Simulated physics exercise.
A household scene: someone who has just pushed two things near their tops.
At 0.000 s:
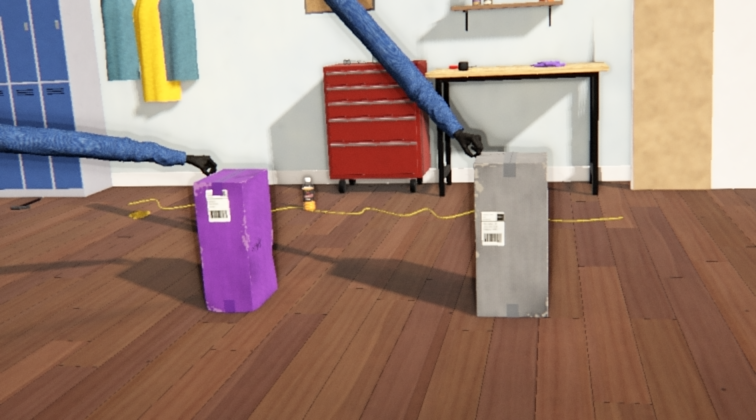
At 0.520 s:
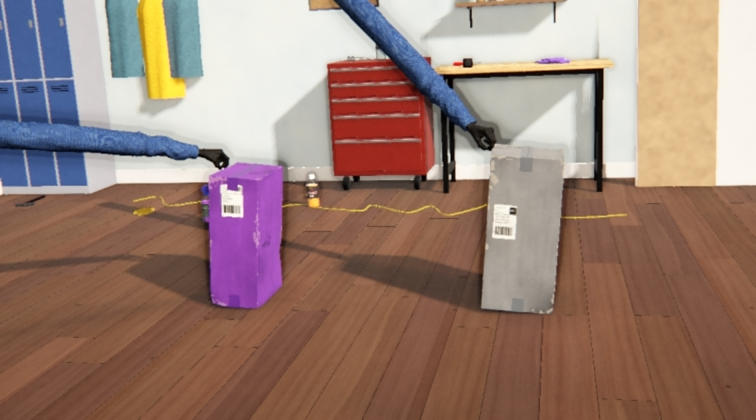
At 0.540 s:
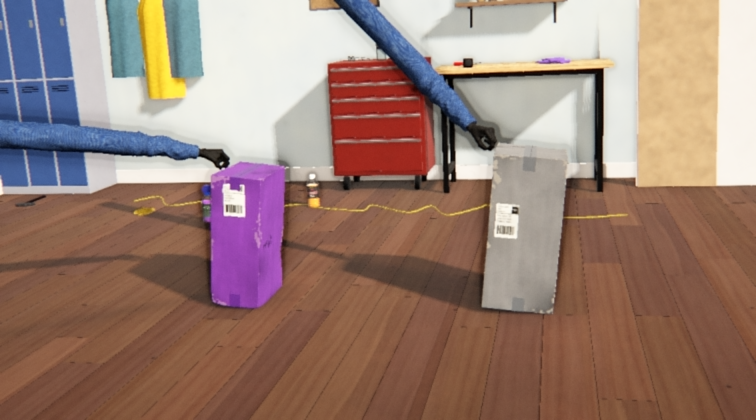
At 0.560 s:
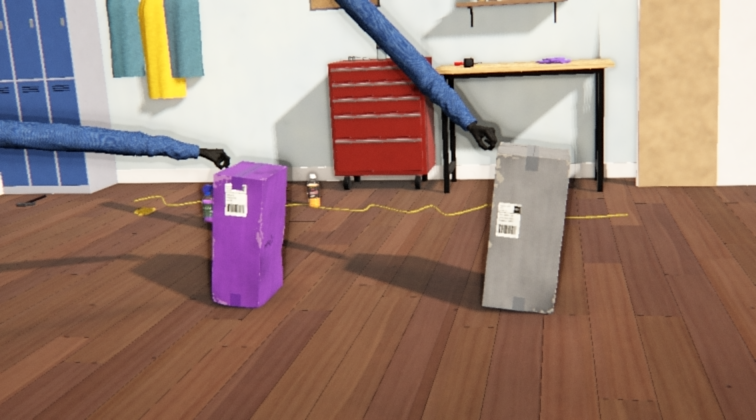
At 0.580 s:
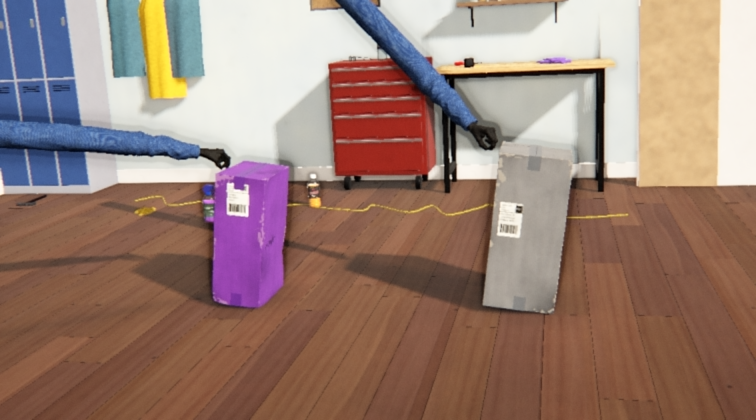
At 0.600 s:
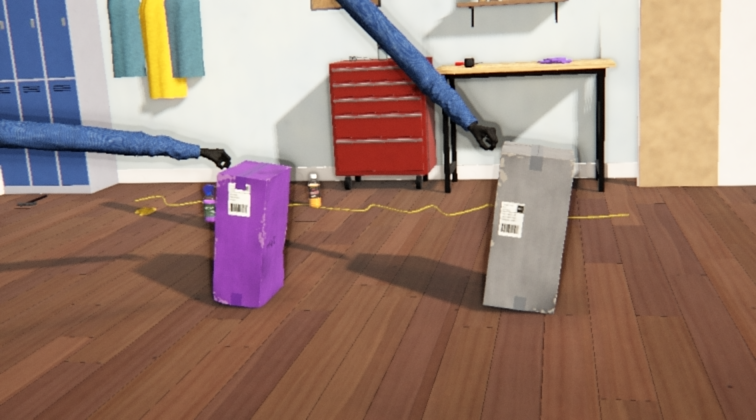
At first, a tall purple parcel on the left and a taller grey one on the right stand upright on a wooden floor, with a gloved, blue-sleeved arm reaching to the top of each. Then both parcels lean slightly to the right, and their tilt increases a little more, very slowly.
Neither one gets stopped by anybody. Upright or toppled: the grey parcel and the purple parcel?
Calls - grey parcel: Upright; purple parcel: Upright.
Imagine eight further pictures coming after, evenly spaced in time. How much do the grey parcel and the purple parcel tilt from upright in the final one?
Roughly 6° and 8°.
After 0.86 s, grey parcel upright near (517, 229); purple parcel 5° off upright near (249, 234).
After 1.10 s, grey parcel upright near (518, 230); purple parcel 5° off upright near (238, 233).
After 1.44 s, grey parcel upright near (519, 230); purple parcel 3° off upright near (246, 235).
In the end (2.4 s), the grey parcel rocks back upright, near (518, 230); the purple parcel rocks back upright, near (244, 235).
